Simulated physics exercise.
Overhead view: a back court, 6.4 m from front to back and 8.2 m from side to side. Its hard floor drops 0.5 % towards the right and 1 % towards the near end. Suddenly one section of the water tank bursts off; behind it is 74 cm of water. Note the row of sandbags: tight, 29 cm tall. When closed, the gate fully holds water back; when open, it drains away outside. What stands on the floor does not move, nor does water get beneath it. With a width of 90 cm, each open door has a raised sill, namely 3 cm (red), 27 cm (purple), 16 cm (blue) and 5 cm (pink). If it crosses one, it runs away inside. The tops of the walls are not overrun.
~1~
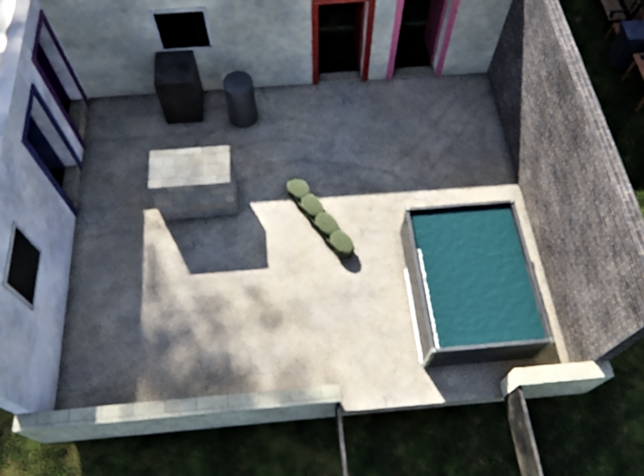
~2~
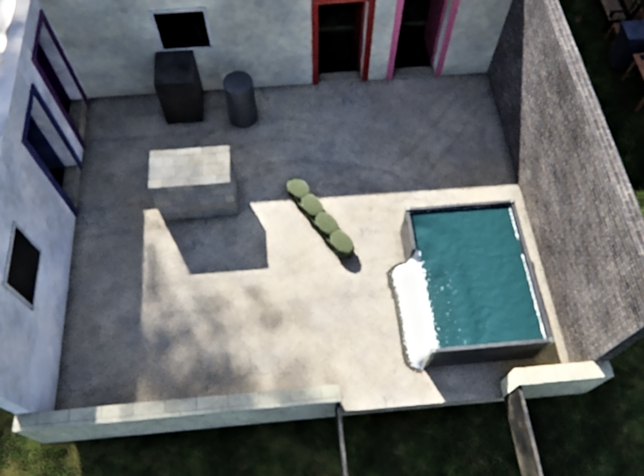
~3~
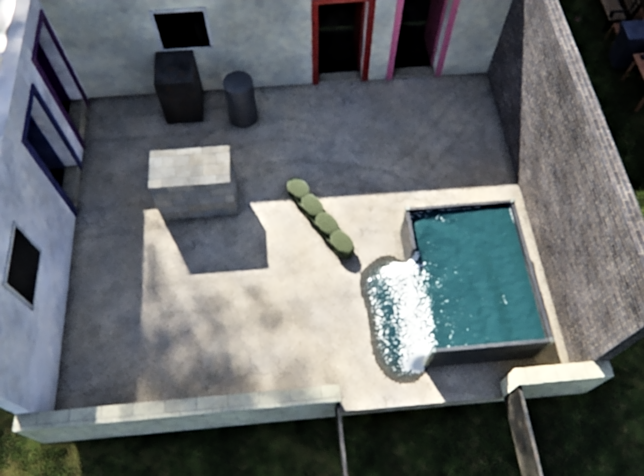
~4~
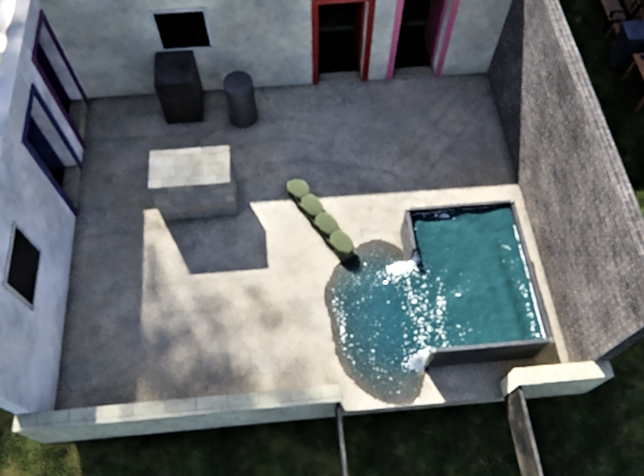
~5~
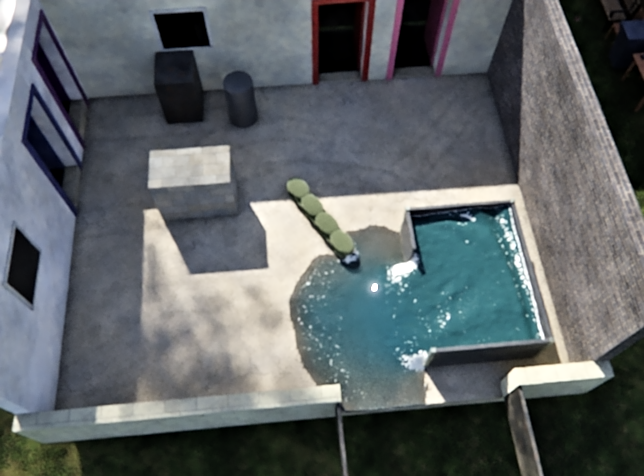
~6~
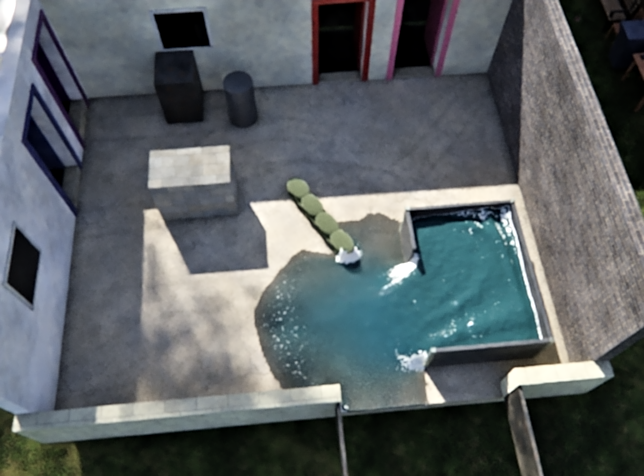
A walled back court with a pale concrete floor, partly in shadow, is seen from high overhead by a still camera. A pale block, a dark box and a grey cylinder stand at left, red and pink doorways open at the back, and a green row of sandbags lies left of a teal water tank. White water bursts from the tank's left side, then spreads leftward as a teal pool, reaching the sandbags' near end and the front wall.
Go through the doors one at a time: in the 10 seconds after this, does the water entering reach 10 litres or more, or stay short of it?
The red door never tops the limit. The purple door never tops the limit. The blue door never tops the limit. The pink door never tops the limit.
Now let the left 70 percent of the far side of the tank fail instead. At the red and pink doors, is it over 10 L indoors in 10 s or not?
Result against the limit at red: Limit broken; result at pink: Limit broken.
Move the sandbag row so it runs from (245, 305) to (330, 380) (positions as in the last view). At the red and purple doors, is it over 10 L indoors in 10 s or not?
Then the red door is over the mark and the purple door is short of it.
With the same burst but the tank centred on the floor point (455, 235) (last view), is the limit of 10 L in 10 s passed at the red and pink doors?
Red door exceeded, pink door held.
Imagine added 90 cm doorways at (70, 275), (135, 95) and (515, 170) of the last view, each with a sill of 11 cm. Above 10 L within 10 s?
First doorway gets there, second gets there, third falls short.
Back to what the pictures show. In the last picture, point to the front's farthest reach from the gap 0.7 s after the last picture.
Location: Approx. (95, 361) in the last view.
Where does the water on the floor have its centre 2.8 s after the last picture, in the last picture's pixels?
At roughly (261, 307).
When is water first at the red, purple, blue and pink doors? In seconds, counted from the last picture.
Arrival: Red 8.0 s, purple 2.8 s, blue 2.0 s, pink not in the 10 s.
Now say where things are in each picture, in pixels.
Still water, 74 cm deep, in the water tank at (474, 273), in the first frame.
The front is at (397, 268), 0.9 m from the gap at (420, 308); 0.4 m2 of floor is under water; 74 cm left at the back of the water tank, in the second frame.
Water pours out at (420, 310) and has run 1.1 m, to (370, 270); typically 13 cm deep outside, 74 cm at the water tank's back, in the third frame.
Water pours out at (419, 310) and has run 1.5 m, to (345, 263); typically 10 cm deep outside, 69 cm at the water tank's back, in the fourth frame.
The front is at (296, 299), 2.1 m from the gap at (419, 310); 4.9 m2 of floor is under water; 63 cm left at the back of the water tank, in the fifth frame.
The front is at (261, 309), 2.6 m from the gap at (419, 310); 6.4 m2 of floor is under water; 64 cm left at the back of the water tank, in the sixth frame.
Then, 0.7 s after the last picture water covers 30 % of the floor and is deepest (37 cm) near (417, 344); red door not reached, purple door not reached, blue door not reached, pink door not reached.
Then, 1.5 s after the last picture water covers 40 % of the floor and is deepest (48 cm) near (54, 422); red door not reached, purple door not reached, blue door not reached, pink door not reached.
Then, 2.8 s after the last picture water covers 45 % of the floor and is deepest (32 cm) near (54, 422); red door not reached, purple door 1 cm at the sill, 0 L in, blue door 10 cm at the sill, 0 L in, pink door not reached.
Then, 5.3 s after the last picture water covers 55 % of the floor and is deepest (22 cm) near (123, 127); red door not reached, purple door 12 cm at the sill, 0 L in, blue door 7 cm at the sill, 0 L in, pink door not reached.
Then, 9.3 s after the last picture water covers 80 % of the floor and is deepest (10 cm) near (113, 259); red door 1 cm at the sill, 0 L in, purple door 8 cm at the sill, 0 L in, blue door 10 cm at the sill, 0 L in, pink door not reached.
